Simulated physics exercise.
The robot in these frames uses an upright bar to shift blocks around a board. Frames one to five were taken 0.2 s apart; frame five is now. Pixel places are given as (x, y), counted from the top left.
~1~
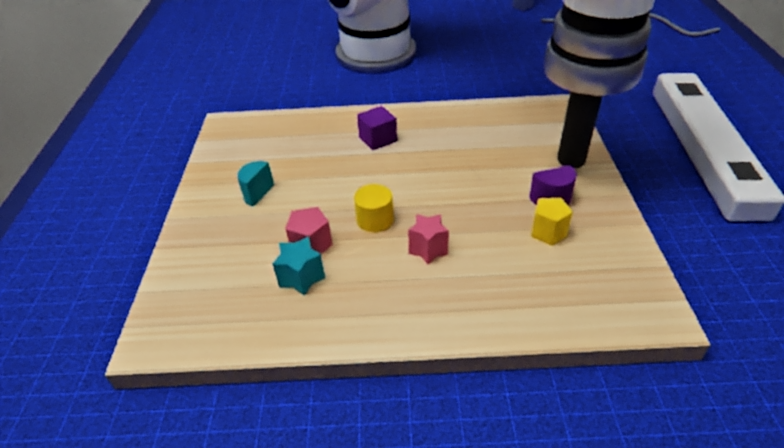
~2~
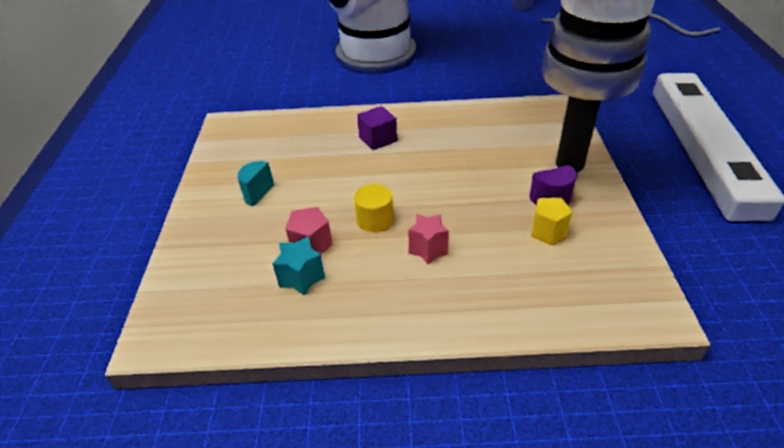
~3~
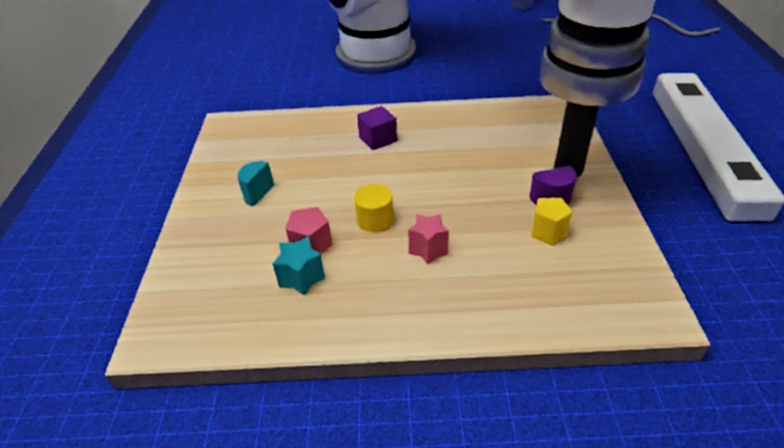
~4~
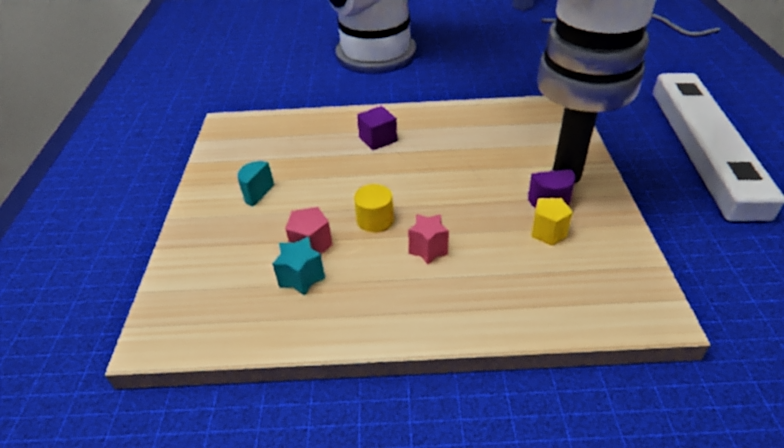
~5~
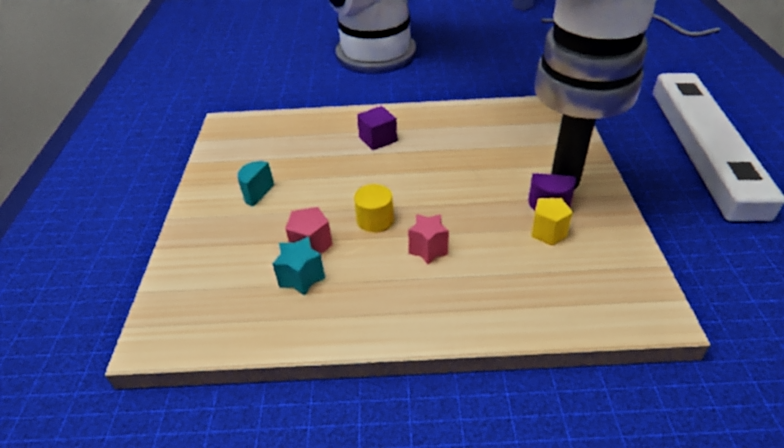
On a wooden board, a robot's dark bar moves forward and nudges a purple block slightly.
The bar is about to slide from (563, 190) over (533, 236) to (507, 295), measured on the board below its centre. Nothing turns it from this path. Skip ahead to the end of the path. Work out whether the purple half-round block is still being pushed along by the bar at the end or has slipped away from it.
Shed along the way.
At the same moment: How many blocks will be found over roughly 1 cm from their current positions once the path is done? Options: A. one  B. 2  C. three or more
B: 2.
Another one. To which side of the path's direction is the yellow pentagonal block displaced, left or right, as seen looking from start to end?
Displaced left.
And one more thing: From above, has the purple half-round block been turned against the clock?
My answer is no.
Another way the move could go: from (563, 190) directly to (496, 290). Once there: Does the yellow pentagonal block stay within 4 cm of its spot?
I'd say no.
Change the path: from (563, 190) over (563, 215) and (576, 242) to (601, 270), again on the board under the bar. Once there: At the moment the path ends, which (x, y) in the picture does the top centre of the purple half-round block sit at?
If I read the scene right, the answer is (542, 201).
What follows on the original path. One third of the way, bar at (545, 213); yellow pentagonal block at (543, 234), turned 55° anticlockwise; purple half-round block at (528, 208), turned 40° clockwise.
Two thirds of the way, bar at (524, 248); yellow pentagonal block at (543, 257); purple half-round block at (496, 232), turned 80° clockwise.
At the end, bar at (508, 288); pink star-shaped block in place; yellow pentagonal block at (549, 277), turned 210° anticlockwise; purple half-round block at (491, 235), turned 100° clockwise.
